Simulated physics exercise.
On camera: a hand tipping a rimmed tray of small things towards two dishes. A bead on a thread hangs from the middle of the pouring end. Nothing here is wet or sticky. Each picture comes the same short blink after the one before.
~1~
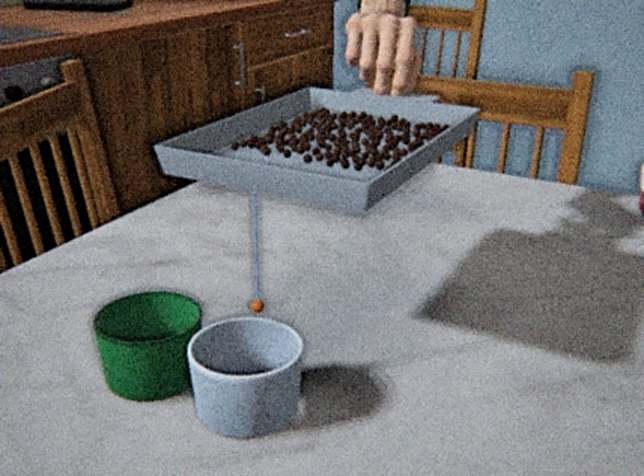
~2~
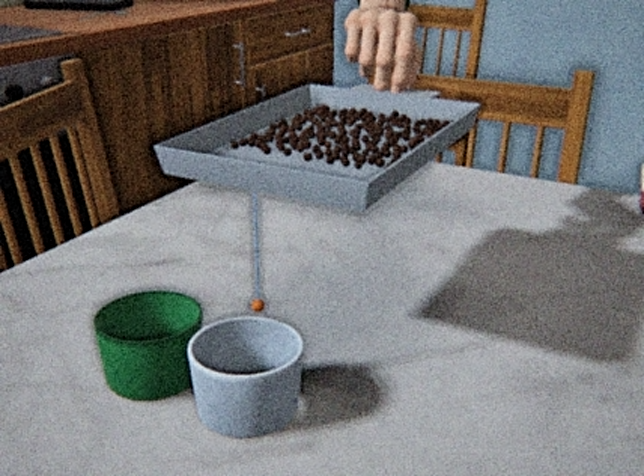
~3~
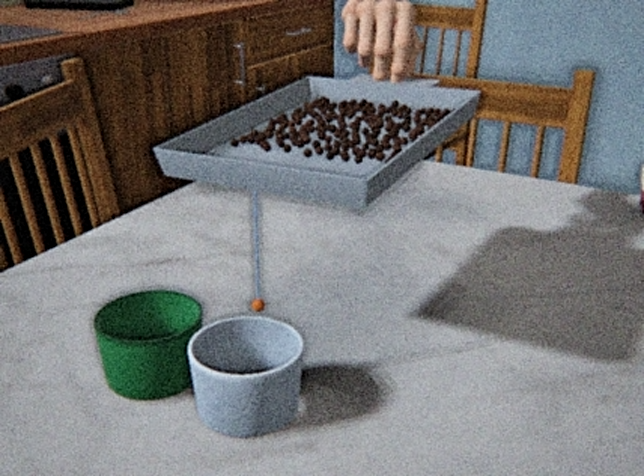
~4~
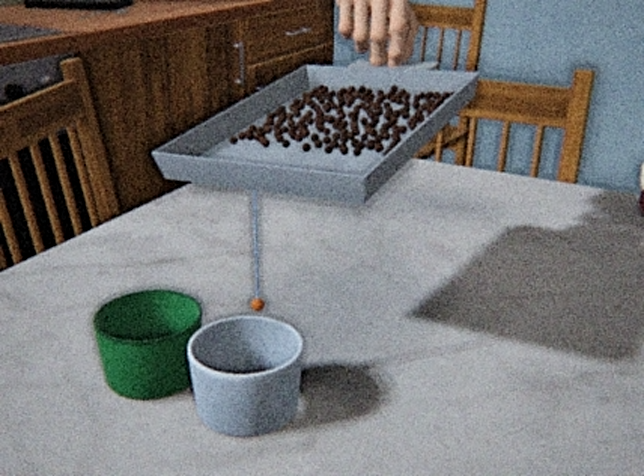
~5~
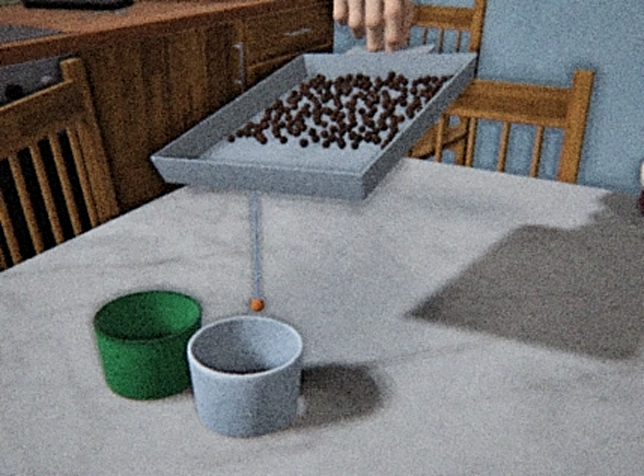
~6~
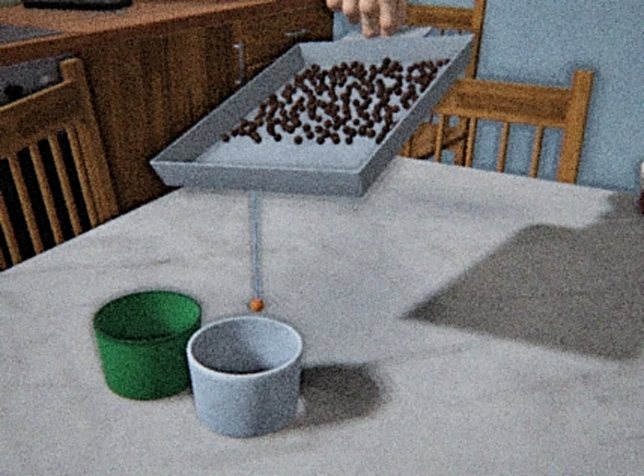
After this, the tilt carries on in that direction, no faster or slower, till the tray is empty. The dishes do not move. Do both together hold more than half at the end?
Caught overall: The larger part.
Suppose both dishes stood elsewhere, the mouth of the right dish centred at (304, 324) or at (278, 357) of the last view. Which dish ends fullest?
In turn: The left one; the left dish.
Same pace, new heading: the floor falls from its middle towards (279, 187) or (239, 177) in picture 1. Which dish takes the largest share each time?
The first try: Right. The second: Left.
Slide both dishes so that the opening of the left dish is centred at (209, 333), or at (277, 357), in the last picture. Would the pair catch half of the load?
The first try: Less than half. The second: Not half.
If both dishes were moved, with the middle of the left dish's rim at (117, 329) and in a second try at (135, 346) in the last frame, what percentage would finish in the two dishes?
Roughly 20 per cent, and 10 per cent.
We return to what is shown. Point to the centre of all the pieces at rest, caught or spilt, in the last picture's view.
Near (151, 359).
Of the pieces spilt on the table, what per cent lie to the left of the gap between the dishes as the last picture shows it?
It comes to 50 per cent or so.
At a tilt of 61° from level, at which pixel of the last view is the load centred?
Around (198, 173).
Shortly afterwards, tray tipped steeply; all but a few on the tray; a little in the left dish; only a few outside both; only a few in the air.
Next, tray tipped past a quarter turn; near a quarter on the tray; near half in the left dish; only a few outside both; a little in the air.
Some moments later, tray tipped past a quarter turn; all but a few in the left dish; a little outside both.
In the end, tray tipped past a quarter turn; none at all in the right dish; all but a few in the left dish; a little outside both.
